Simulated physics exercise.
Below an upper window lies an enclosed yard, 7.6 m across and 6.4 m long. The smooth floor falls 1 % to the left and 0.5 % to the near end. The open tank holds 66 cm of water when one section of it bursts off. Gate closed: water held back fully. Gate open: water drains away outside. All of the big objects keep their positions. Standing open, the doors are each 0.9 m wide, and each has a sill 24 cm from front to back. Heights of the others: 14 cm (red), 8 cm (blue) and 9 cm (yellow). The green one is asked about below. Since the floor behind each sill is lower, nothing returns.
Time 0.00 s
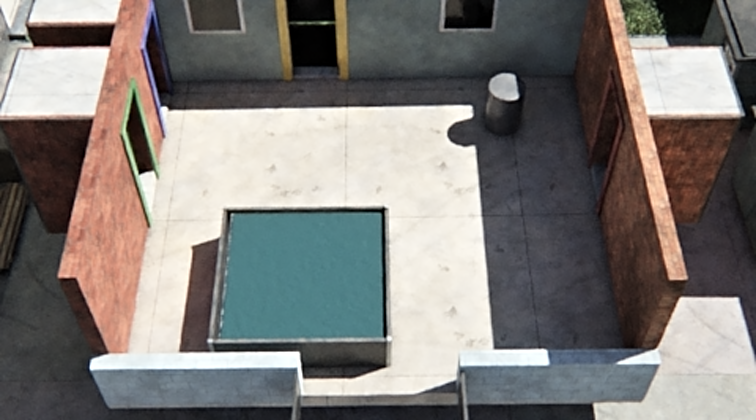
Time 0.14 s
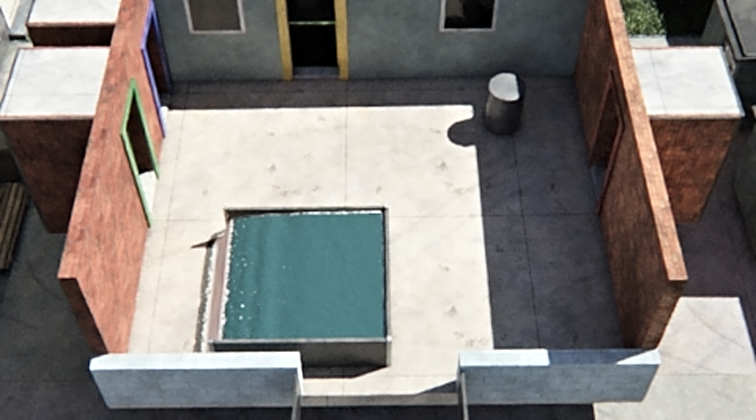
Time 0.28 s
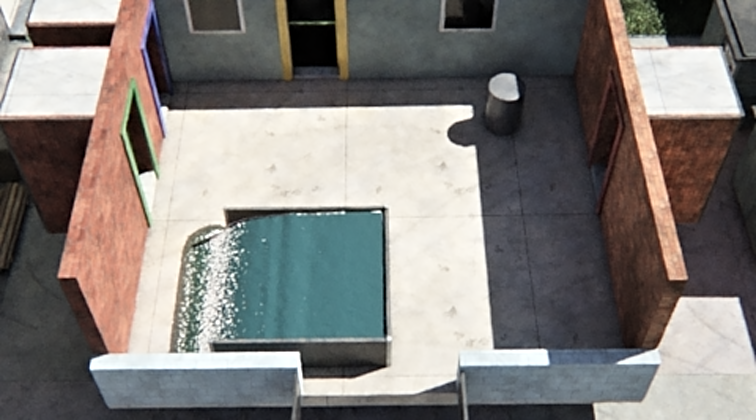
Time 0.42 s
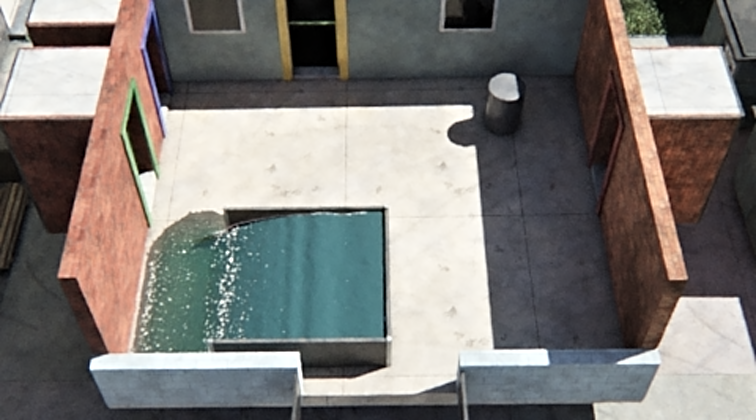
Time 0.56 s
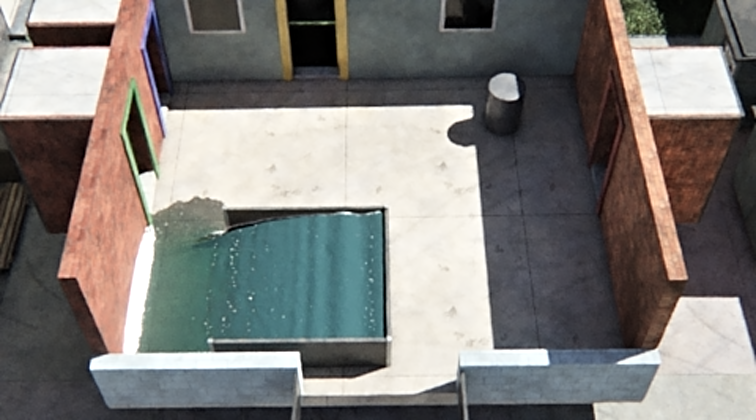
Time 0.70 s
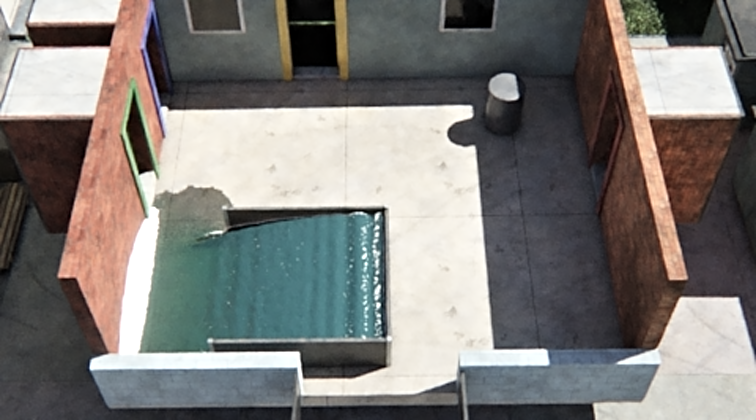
Water pouring out of the open left side of a square tank, spreading across a sunlit courtyard floor to the reddish wall.
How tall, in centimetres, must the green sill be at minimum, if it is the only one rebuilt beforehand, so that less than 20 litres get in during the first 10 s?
It needs to be at least 19 cm tall.
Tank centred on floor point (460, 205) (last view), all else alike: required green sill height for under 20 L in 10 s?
32 cm or thereabouts.
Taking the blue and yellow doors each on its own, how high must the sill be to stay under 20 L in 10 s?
You'd want about 20 centimetres at blue and about 11.5 centimetres at yellow.
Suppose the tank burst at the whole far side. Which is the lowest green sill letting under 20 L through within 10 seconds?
It should stand roughly 8.5 cm high.
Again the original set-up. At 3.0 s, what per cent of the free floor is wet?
About 35 per cent.
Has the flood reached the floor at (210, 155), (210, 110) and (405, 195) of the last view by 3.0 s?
So the three spots come out swamped, swamped, spared, in that order.
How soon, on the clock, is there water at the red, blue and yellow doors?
Red 6.5 s, blue 1.6 s, yellow 2.8 s.
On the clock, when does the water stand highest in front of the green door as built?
2.4 s.
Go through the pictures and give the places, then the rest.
The open tank at (303, 274) is whole and still, 66 cm deep; the green door at (142, 161) is dry, in the first picture.
Water pours out at (224, 291) and has run 0.3 m, to a hidden place; about 9 cm deep outside, 66 cm at the back, in the second picture.
The gap is at (224, 291), the front 0.7 m out at a hidden place; the back of the open tank holds 66 cm, in the third picture.
The front is at (138, 345), 1.3 m from the gap at (225, 292); 3.6 m2 of floor is wet, 66 cm left at the back, in the fourth picture.
The front is at (151, 221), 1.5 m from the gap at (225, 293); 4.4 m2 of floor is wet, 64 cm left at the back, in the fifth picture.
The gap is at (225, 293), the front 1.6 m out at (154, 201); the back of the open tank holds 57 cm; 0.0 m in a straight line remain to the green door at (142, 161), in the sixth picture.
After 1.4 s water covers 15 % of the floor, deepest (61 cm) near (124, 383); 21 cm at the green door, 0 litres in over its 24 cm sill.
After 3.0 s water covers 35 % of the floor, deepest (40 cm) near (124, 383); 23 cm at the green door, 3 litres in over its 24 cm sill.
After 10.0 s water covers 95 % of the floor, deepest (16 cm) near (170, 105); 10 cm at the green door, 4 litres in over its 24 cm sill.
At the green door as built, the water arrived by 0.8 s and peaked near 25 cm at 2.4 s.
Run again over the same 10 s with other heights there, 36 litres in over 16.5 cm, 8 litres over 22 cm. The limit of 20 litres is kept from about 19 cm up.
